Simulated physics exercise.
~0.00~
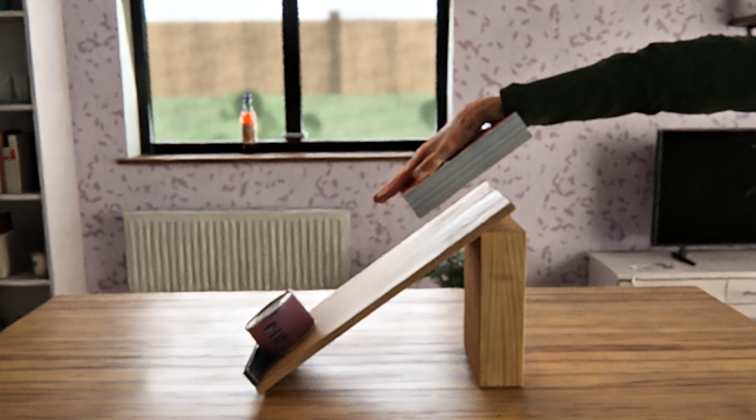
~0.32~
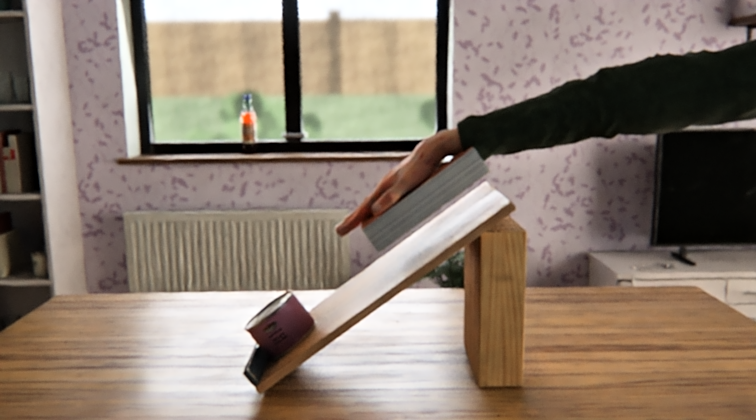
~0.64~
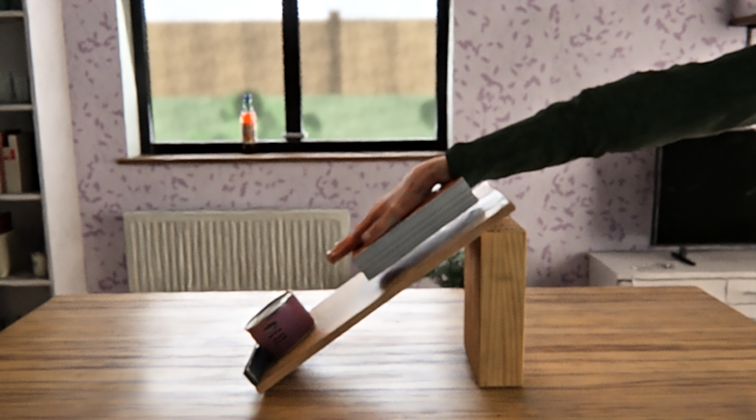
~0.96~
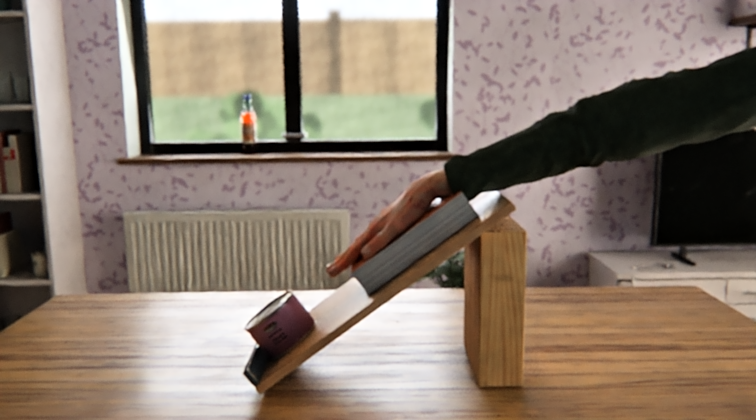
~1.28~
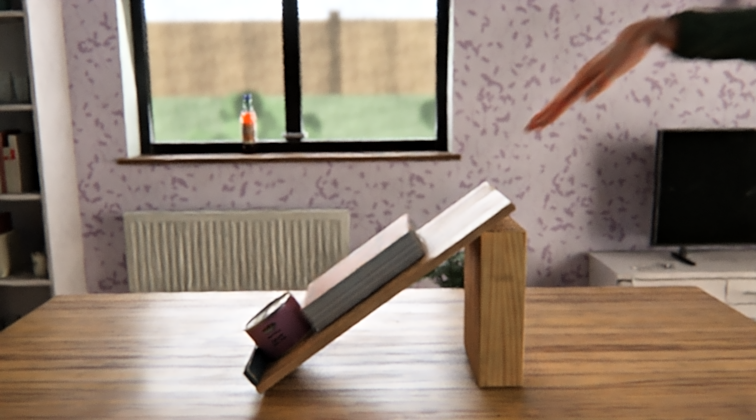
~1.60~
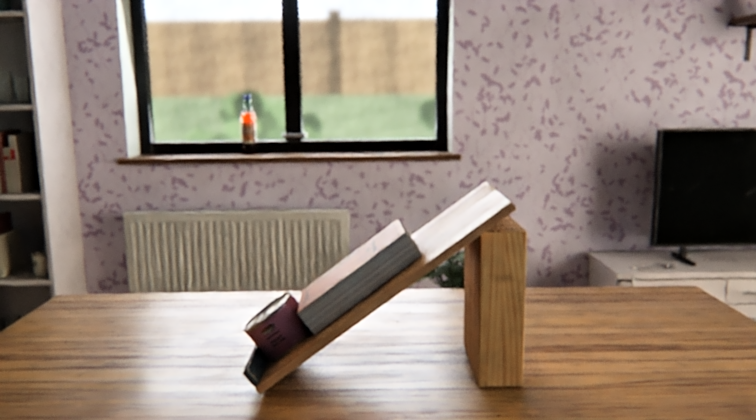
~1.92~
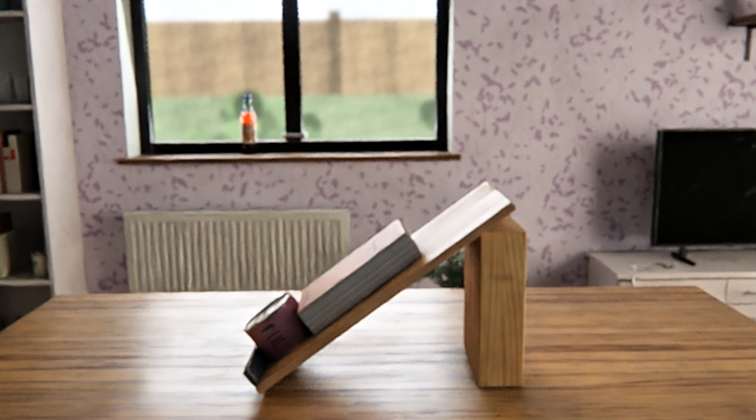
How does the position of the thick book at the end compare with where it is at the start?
At the start the book is held in the hand above the upper part of the sloping board. At the end it lies lower and further left, resting on the board up against the dark pink tub.
A hand in a dark green sleeve reaches in from the right, holding a thick book with grey page edges above a sloping board. The board leans on a wooden block on a table, seen from the side in a room with a window, a radiator and a dark screen. A dark pink tub sits at the board's low left end. The hand lowers the book leftward onto the upper slope, then lets go and draws back. The book slides down towards the tub and comes to rest against it, while the tub stays put.
